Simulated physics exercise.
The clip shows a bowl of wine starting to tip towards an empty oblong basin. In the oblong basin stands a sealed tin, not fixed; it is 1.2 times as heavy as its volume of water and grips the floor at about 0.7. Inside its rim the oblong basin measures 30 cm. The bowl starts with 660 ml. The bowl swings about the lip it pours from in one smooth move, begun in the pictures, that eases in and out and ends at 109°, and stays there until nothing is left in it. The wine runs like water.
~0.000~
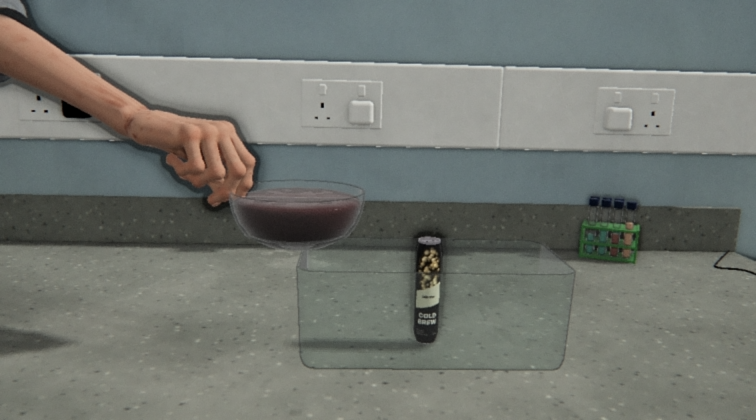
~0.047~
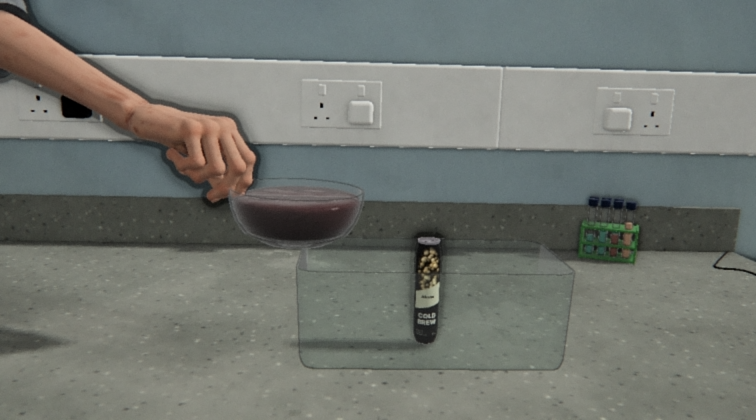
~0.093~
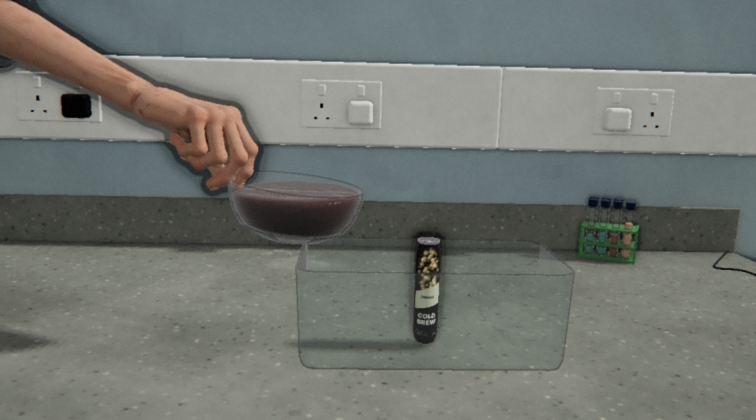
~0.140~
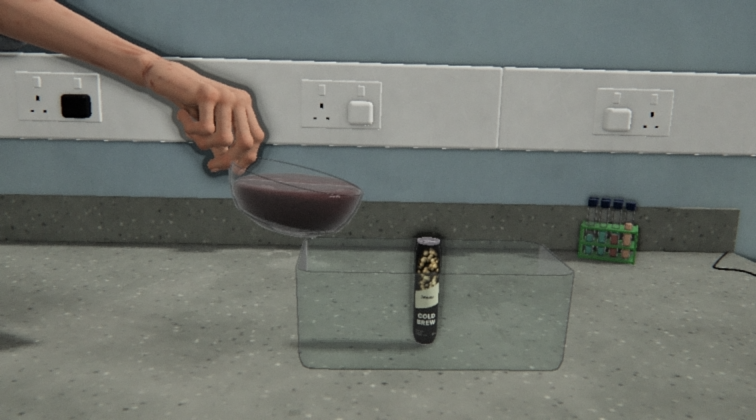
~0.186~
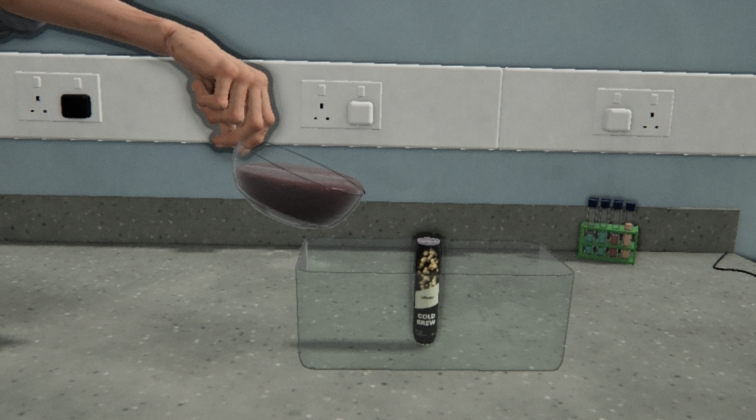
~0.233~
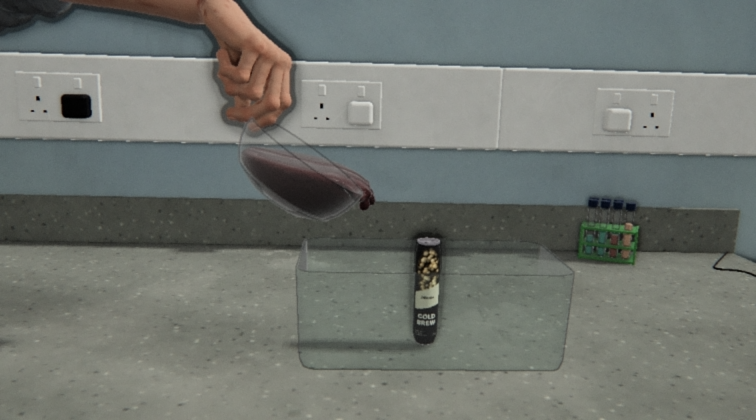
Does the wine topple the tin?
It remains upright.
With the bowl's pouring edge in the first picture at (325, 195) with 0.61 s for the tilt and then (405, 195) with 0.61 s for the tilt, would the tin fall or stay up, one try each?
First it goes over; then it keeps standing.
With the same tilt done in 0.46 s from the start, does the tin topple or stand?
The tin keeps standing.
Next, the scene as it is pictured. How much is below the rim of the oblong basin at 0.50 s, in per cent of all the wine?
Some 32 per cent.
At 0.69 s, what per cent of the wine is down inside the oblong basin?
About 98 per cent.
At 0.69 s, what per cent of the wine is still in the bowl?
Near 0 in a hundred.
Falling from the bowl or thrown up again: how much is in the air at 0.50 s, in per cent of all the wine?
Near 56 in a hundred.
After 0.50 s the tilt is 100° and 11 per cent is still to pour; the tin stands where it began.
After 0.69 s the tilt is 109° and 0 per cent is still to pour; the tin stands where it began.
After 0.89 s the tilt is 109° and 0 per cent is still to pour; the tin stands where it began.
After 1.11 s the tilt is 109° and 0 per cent is still to pour; the tin stands where it began.
In the end the tin stands where it began.
